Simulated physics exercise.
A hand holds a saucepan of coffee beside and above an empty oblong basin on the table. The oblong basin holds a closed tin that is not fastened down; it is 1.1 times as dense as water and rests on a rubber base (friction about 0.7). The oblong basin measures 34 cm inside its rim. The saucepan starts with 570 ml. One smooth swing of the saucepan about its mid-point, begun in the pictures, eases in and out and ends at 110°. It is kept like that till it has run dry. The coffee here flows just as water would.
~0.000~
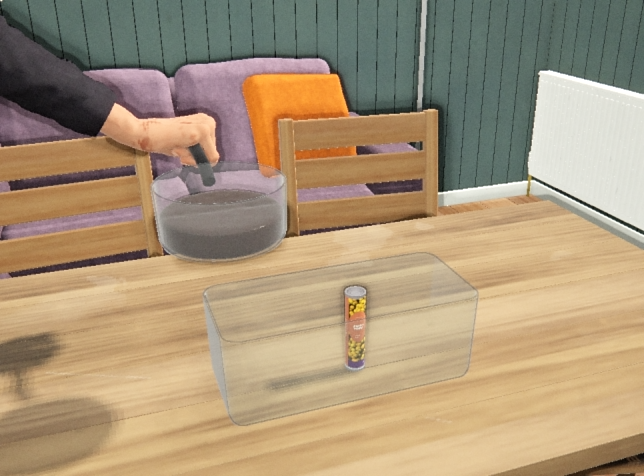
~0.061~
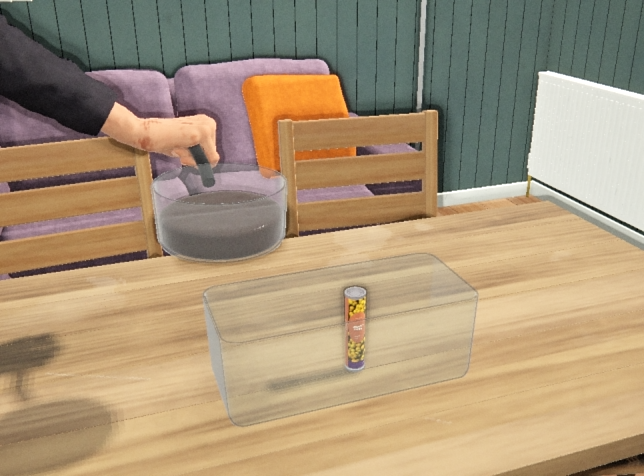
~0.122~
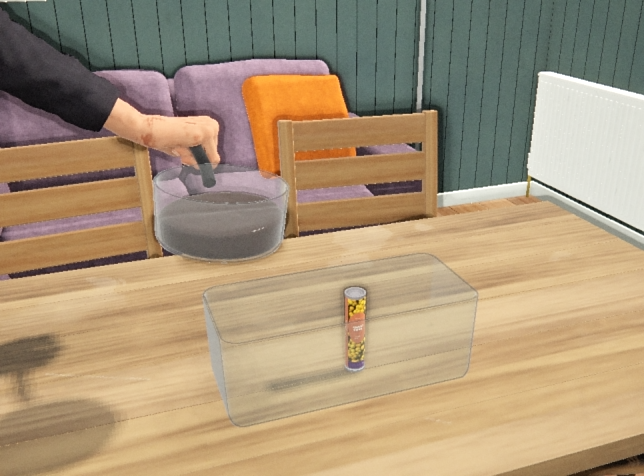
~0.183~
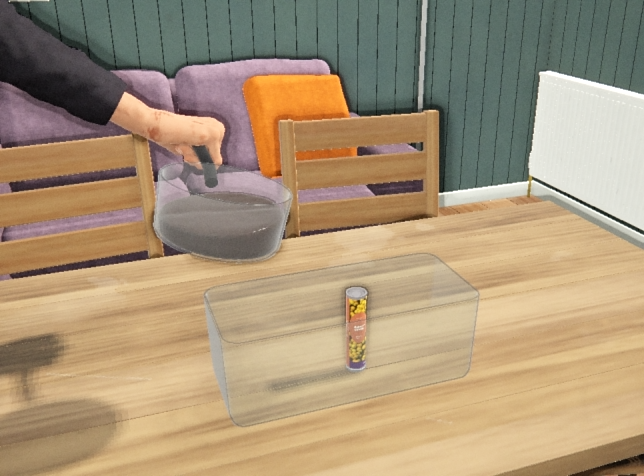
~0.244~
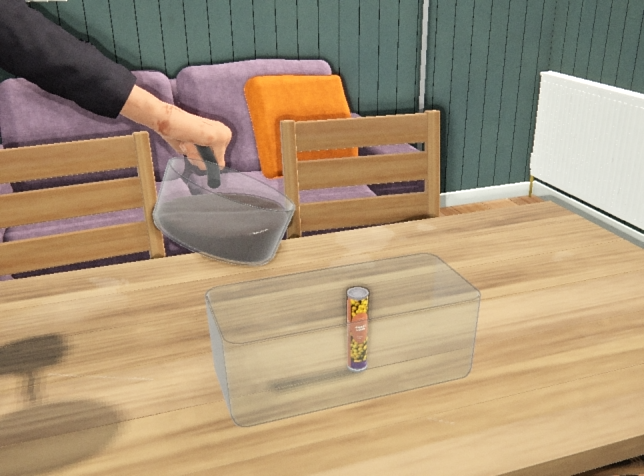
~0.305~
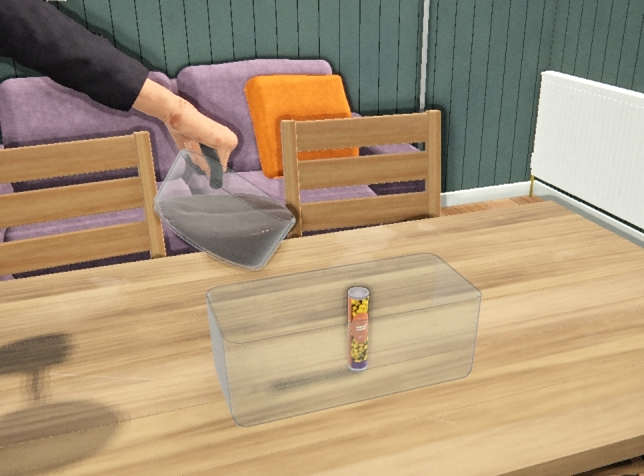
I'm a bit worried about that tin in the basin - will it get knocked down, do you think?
No, it should stay standing.
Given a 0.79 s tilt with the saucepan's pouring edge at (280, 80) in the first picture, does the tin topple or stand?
Result: Tin tipped over.
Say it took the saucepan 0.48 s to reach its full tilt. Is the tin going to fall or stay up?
In that case the tin stays vertical.
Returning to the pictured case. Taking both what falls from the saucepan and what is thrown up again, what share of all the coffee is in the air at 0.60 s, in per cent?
Near 34 per cent at that moment.
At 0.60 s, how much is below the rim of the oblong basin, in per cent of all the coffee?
Some 40 per cent.
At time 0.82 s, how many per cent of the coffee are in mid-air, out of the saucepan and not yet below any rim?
I'd say some 6 per cent is in the air.
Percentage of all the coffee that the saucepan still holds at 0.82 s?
Near 5 percent, more or less.
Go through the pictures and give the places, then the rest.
In the first picture, it leans 0°; its right rim is at (283, 176); the coffee meets the walls at (159, 217) and (280, 202); the oblong basin's rim runs from (212, 316) to (455, 273); the tin's top is at (356, 295).
In the second picture, it leans 2°; its right rim is at (283, 178); the coffee meets the walls at (158, 218) and (280, 203).
In the third picture, it leans 6°; its right rim is at (285, 183); the coffee meets the walls at (158, 217) and (280, 205).
In the fourth picture, it leans 14°; its right rim is at (288, 191); the coffee meets the walls at (157, 215) and (281, 206).
In the fifth picture, it leans 24°; its right rim is at (291, 203); the coffee meets the walls at (156, 213) and (284, 207).
In the sixth picture, it leans 36°; its right rim is at (290, 216); the coffee meets the walls at (160, 207) and (289, 207).
By 0.60 s the tilt is 95° and 27 per cent is still to pour; the tin stands where it began.
By 0.82 s the tilt is 110° and 5 per cent is still to pour; the tin stands where it began.
By 1.04 s the tilt is 110° and 0 per cent is still to pour; the tin stands where it began.
By 1.29 s the tilt is 110° and 0 per cent is still to pour; the tin stands where it began.
At rest the tin stands where it began.
